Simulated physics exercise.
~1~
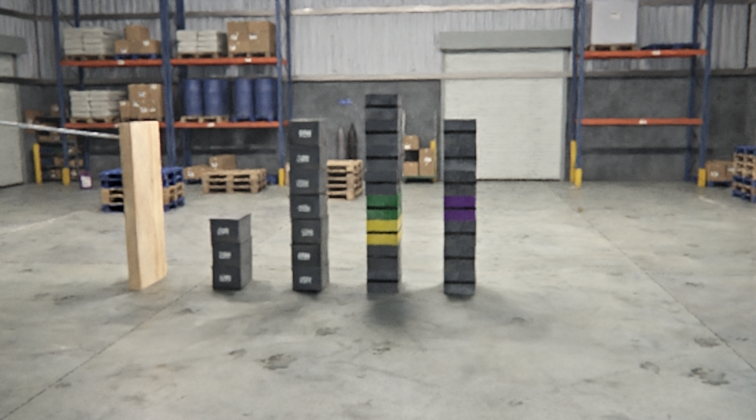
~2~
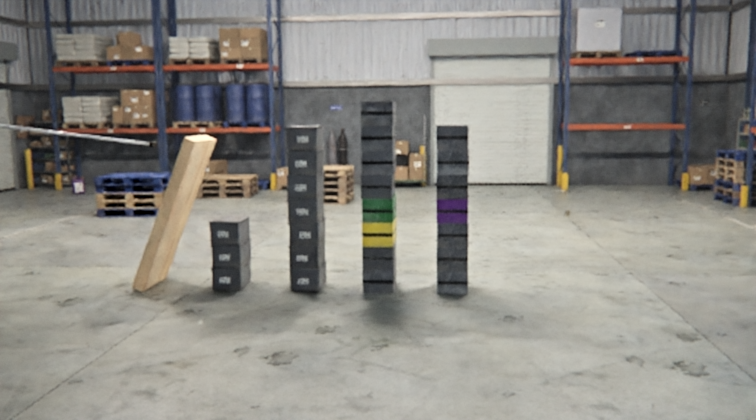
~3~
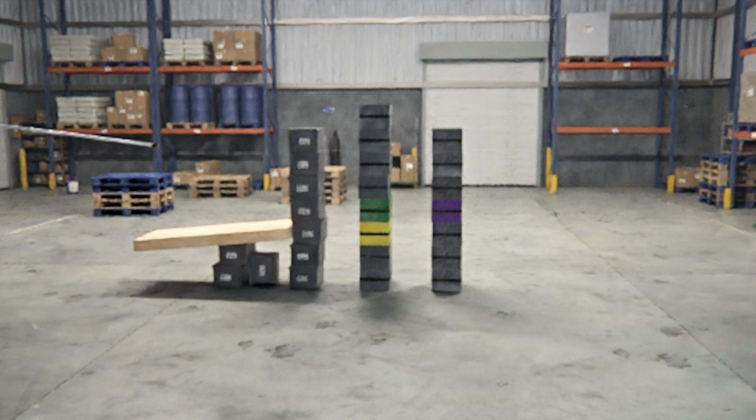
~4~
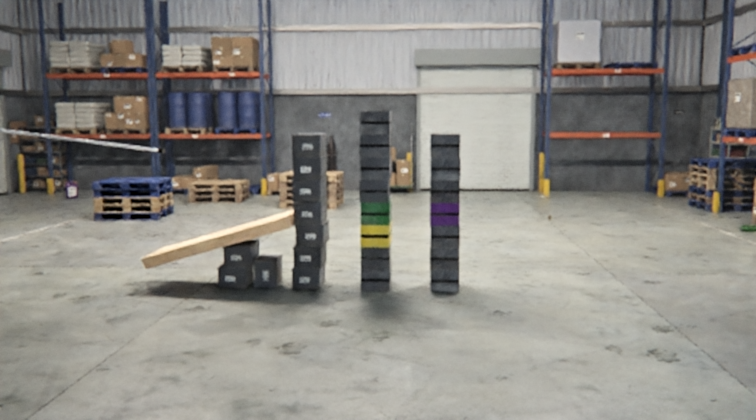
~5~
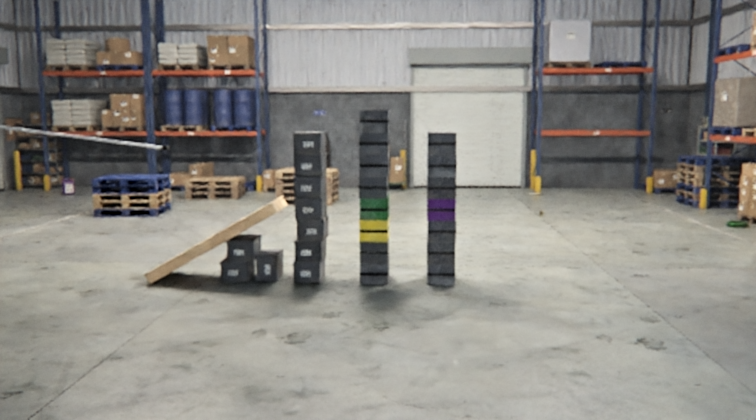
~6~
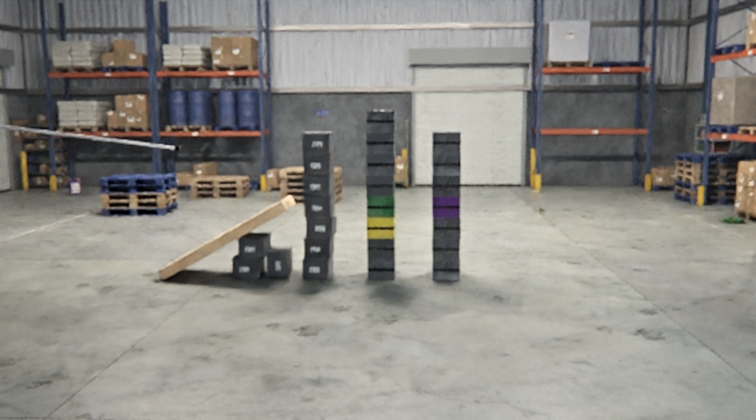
A tall wooden board toppled to the right onto the shortest stack of dark boxes, knocking one box down beside it, then settled slanting against the next stack, while the taller stacks, including those with green, yellow and purple boxes, stayed standing.
